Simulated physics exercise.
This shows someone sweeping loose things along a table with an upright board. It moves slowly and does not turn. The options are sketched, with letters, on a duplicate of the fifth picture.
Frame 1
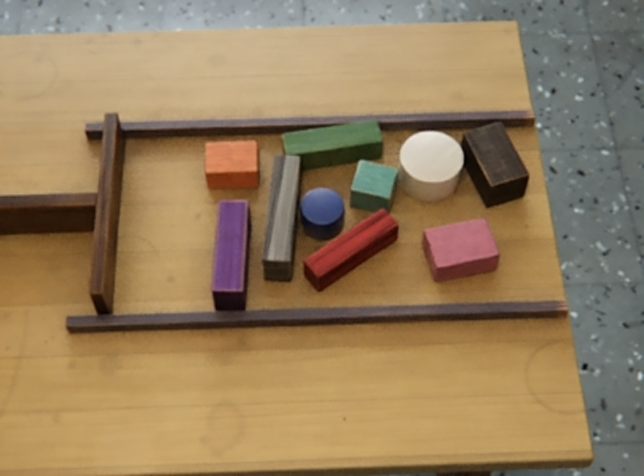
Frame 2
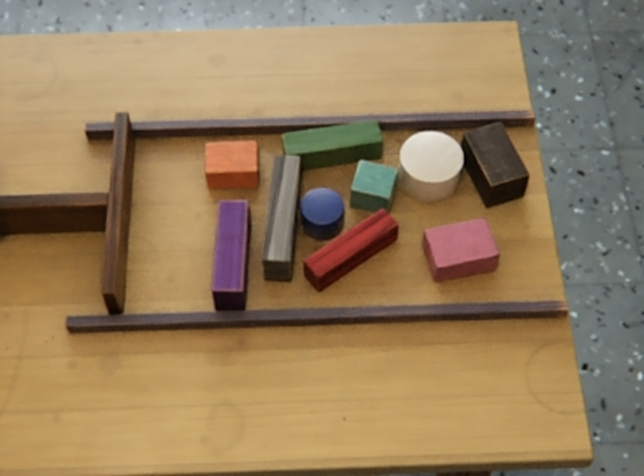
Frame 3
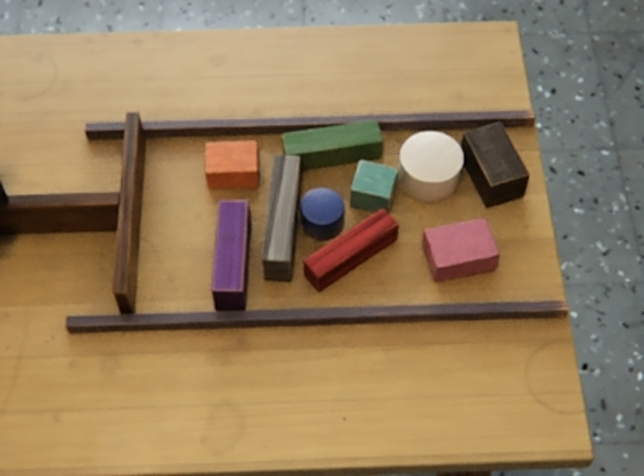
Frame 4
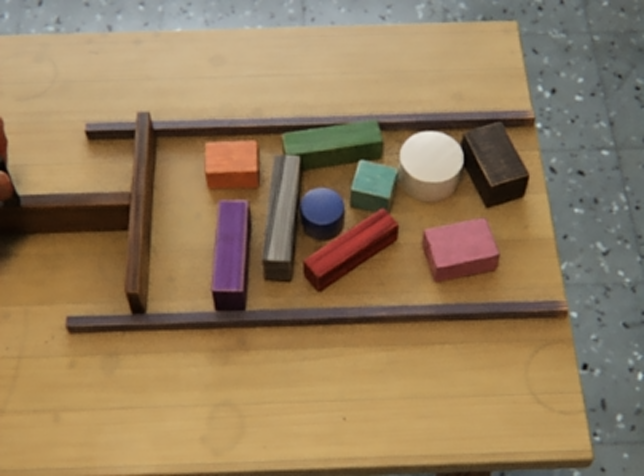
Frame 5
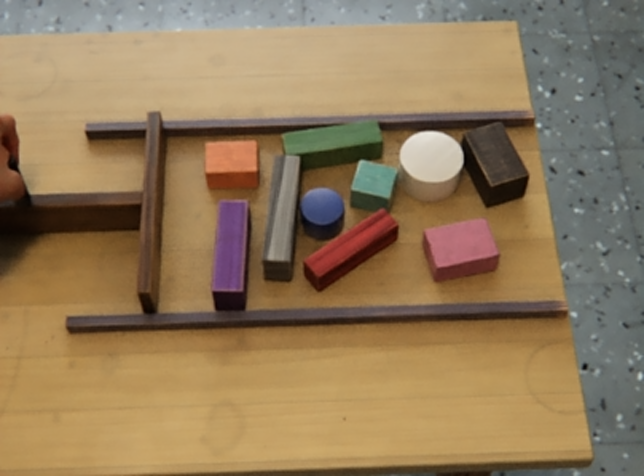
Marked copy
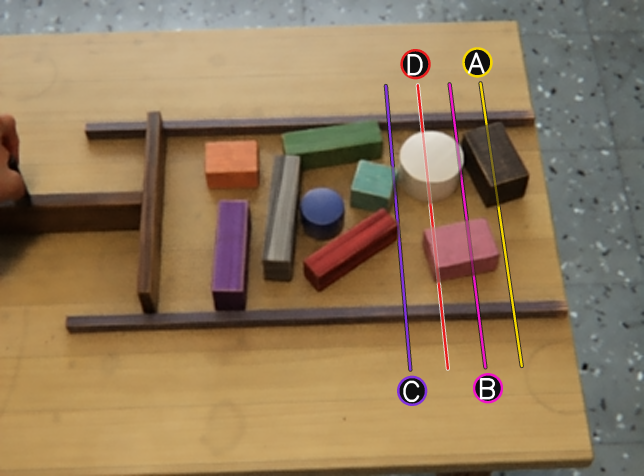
The clip opens on a wooden table where colourful blocks, a blue tin and a white round piece lie between two dark rails, with an upright board at the left. The board slides slowly right, narrowing the gap to the still pieces, as a hand comes into view behind it at the left edge.
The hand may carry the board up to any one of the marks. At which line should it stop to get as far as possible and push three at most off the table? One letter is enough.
Stop at D.
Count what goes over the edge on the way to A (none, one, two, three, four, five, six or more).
By then, six or more.
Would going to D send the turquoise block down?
No.
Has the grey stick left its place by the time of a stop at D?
Yes.
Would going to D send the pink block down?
By then, yes.
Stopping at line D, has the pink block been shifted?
Yes.
On the marked copy, A at (499, 213); B at (466, 214); C at (397, 216); D at (432, 215).
With D. Early on, board (252, 193); green bar (362, 145); red stick (363, 253).
Further on, board (354, 190); black block (565, 164); pink block (524, 247).
At the end, board (429, 188); black block over the edge; pink block over the edge; three fallen.
As for the rest, A drops eight; B drops six; C is within the limit but short.
